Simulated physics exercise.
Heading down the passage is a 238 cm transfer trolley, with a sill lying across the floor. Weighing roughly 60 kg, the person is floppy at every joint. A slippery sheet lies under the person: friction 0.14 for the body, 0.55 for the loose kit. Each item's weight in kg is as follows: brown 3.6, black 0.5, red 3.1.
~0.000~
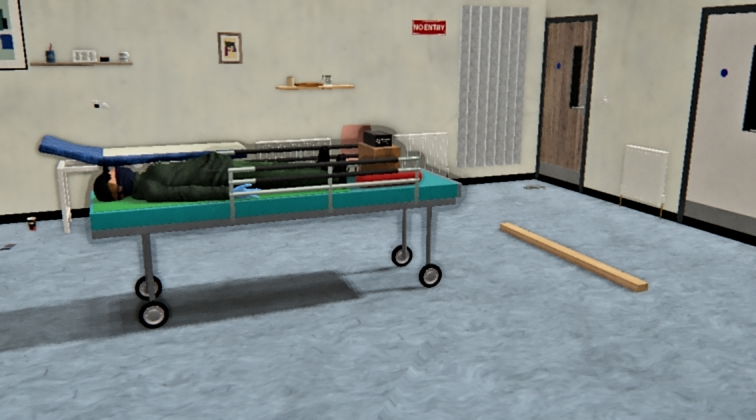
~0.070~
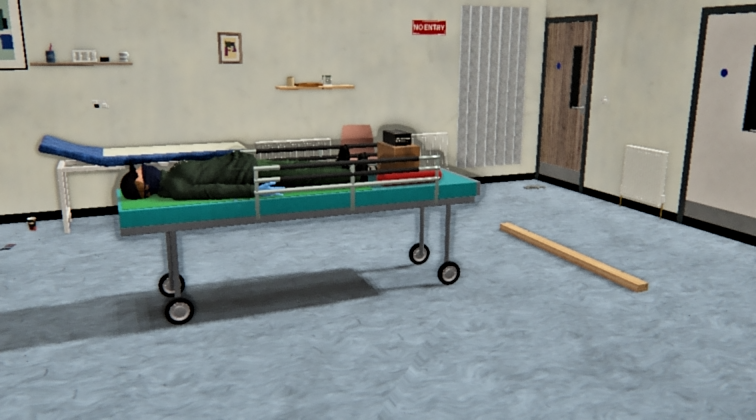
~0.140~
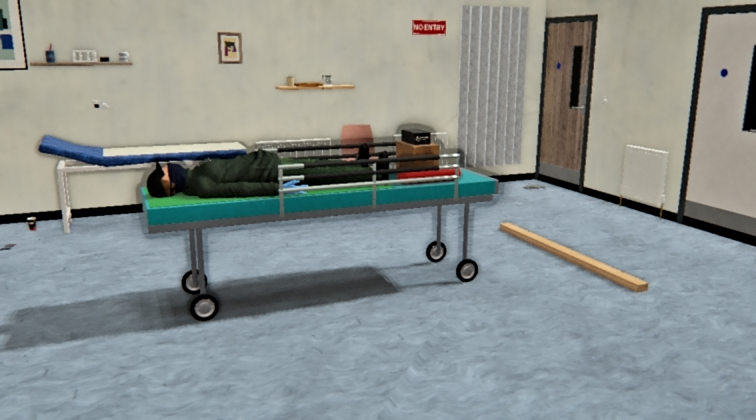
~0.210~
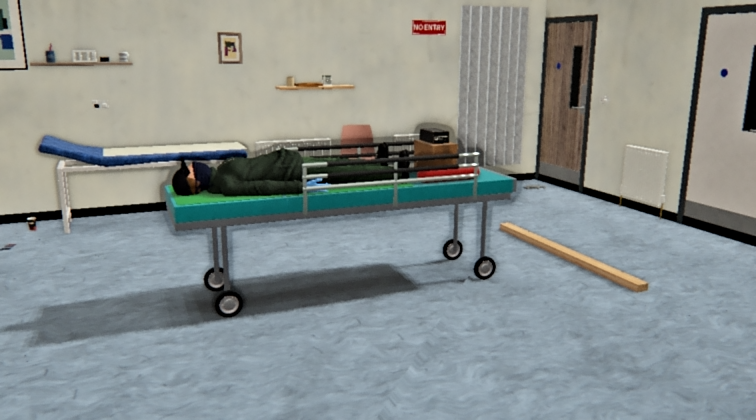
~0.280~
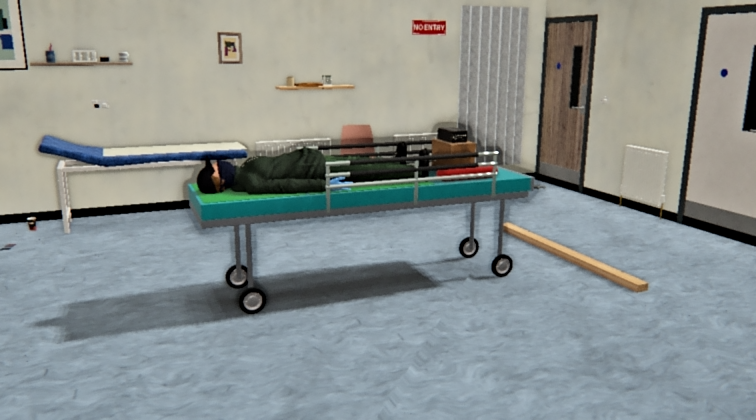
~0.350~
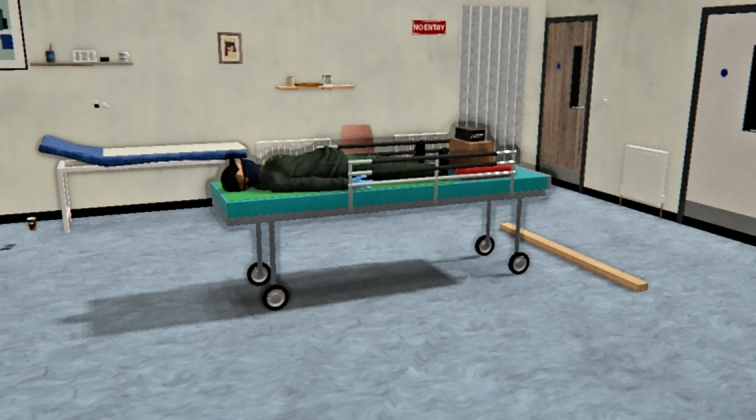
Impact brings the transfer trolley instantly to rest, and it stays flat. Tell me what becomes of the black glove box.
The black glove box falls away.
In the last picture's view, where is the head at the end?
Around (604, 192).
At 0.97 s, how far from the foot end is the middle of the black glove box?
Past it by some 5 cm.
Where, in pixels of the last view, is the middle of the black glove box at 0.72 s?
Close to pixel (552, 130) in the final frame.
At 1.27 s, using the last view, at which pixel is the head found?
Estimate: About (456, 163).
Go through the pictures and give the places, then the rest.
Black glove box (377, 139), red gas bottle (390, 178), left ankle (318, 171); 0 cm covered, 125 to go, in the first picture.
Black glove box (397, 138), red gas bottle (410, 177), left ankle (338, 170); 15 cm covered, 110 to go, in the second picture.
Black glove box (416, 137), red gas bottle (430, 175), left ankle (357, 168); 31 cm covered, 94 to go, in the third picture.
Black glove box (434, 136), red gas bottle (449, 174), left ankle (377, 167); 46 cm covered, 79 to go, in the fourth picture.
Black glove box (452, 135), red gas bottle (468, 172), left ankle (395, 166); 62 cm covered, 64 to go, in the fifth picture.
Black glove box (470, 134), red gas bottle (486, 171), left ankle (414, 164); 77 cm covered, 48 to go. Speed about 2.2 m/s, in the sixth picture.
The jolt is at 0.57 s.
After 0.72 s the black glove box is 19 cm short of the foot end, tilted 0°, near (552, 130) in the last picture's view.
After 0.97 s the black glove box is 7 cm past the foot end, tilted 5°, near (579, 128) in the last picture's view; the red gas bottle 15 cm past the foot end, tilted 15°.
After 1.27 s the black glove box is 41 cm past the foot end, tilted 45°, near (611, 161) in the last picture's view; the red gas bottle 59 cm past the foot end, tilted 70°.
When all is still (3.2 s), brown holdall drops off; black glove box drops off; red gas bottle drops off; left ankle crosses the foot end.
